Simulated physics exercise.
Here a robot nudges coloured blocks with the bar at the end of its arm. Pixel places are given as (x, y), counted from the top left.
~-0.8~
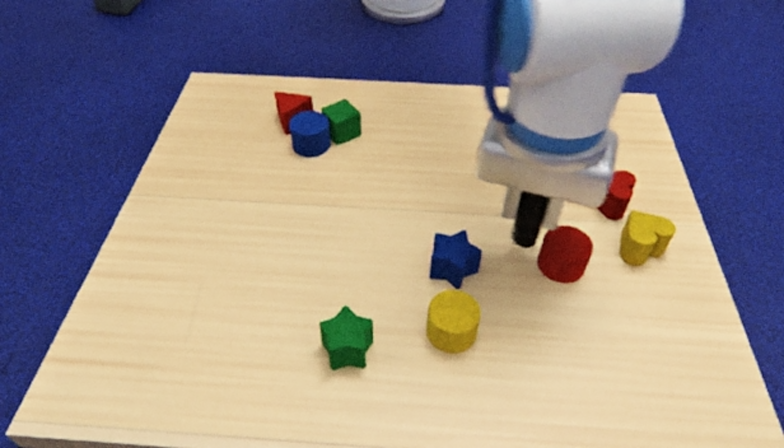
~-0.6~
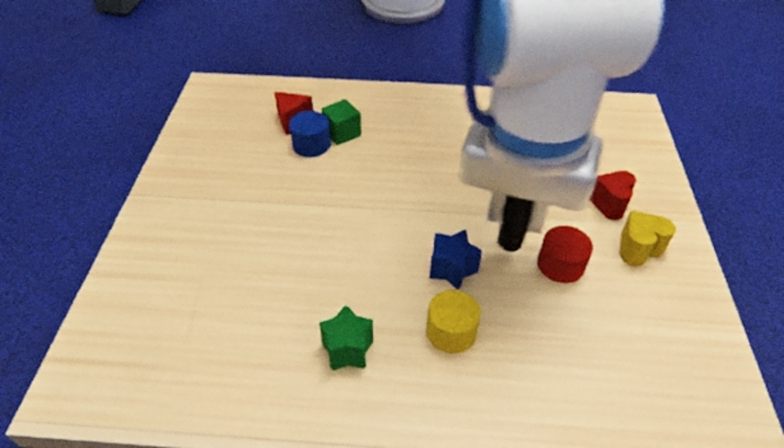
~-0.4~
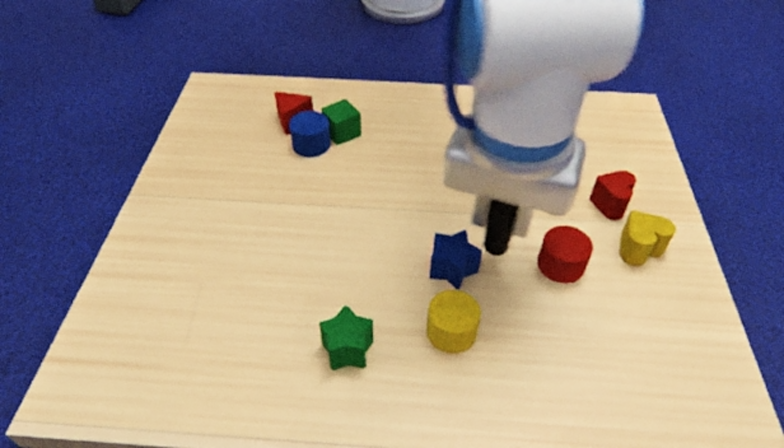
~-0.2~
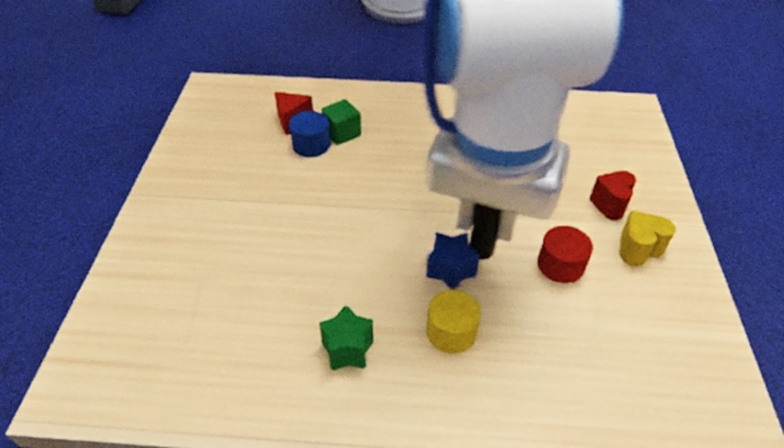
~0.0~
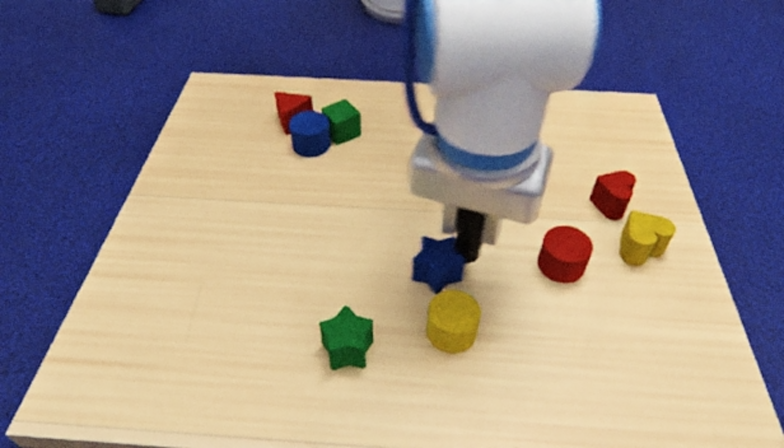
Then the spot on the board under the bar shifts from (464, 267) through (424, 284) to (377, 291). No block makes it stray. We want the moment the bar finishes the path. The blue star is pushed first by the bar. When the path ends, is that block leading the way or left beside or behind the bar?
Prediction: Still leading.
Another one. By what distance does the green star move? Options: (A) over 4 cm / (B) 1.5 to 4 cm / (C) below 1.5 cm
The one that fits is C, below 1.5 cm.
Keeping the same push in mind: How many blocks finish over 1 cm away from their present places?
I expect just one block to be moved by more than 1 cm.
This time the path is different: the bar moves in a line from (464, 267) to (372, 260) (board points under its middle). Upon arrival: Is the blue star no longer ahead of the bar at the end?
In short: Yes.
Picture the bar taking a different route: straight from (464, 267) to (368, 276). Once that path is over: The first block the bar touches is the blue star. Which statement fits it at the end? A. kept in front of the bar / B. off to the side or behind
I'll go with A - kept in front of the bar.
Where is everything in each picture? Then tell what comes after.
The first picture shows bar tip (524, 240); block tops, green star (346, 329); blue star (455, 247); yellow circle (455, 311).
The second picture shows bar (510, 243); blocks unchanged.
The third picture shows bar (495, 247); blocks unchanged.
The fourth picture shows bar (481, 251); blue star (454, 249).
The fifth picture shows bar (466, 255); green star (346, 329); blue star (439, 252); yellow circle (455, 311).
On the path given first. Halfway along, bar (423, 271); blue star (393, 266).
At the end, bar (376, 278); green star in place; blue star (345, 273); yellow circle in place.
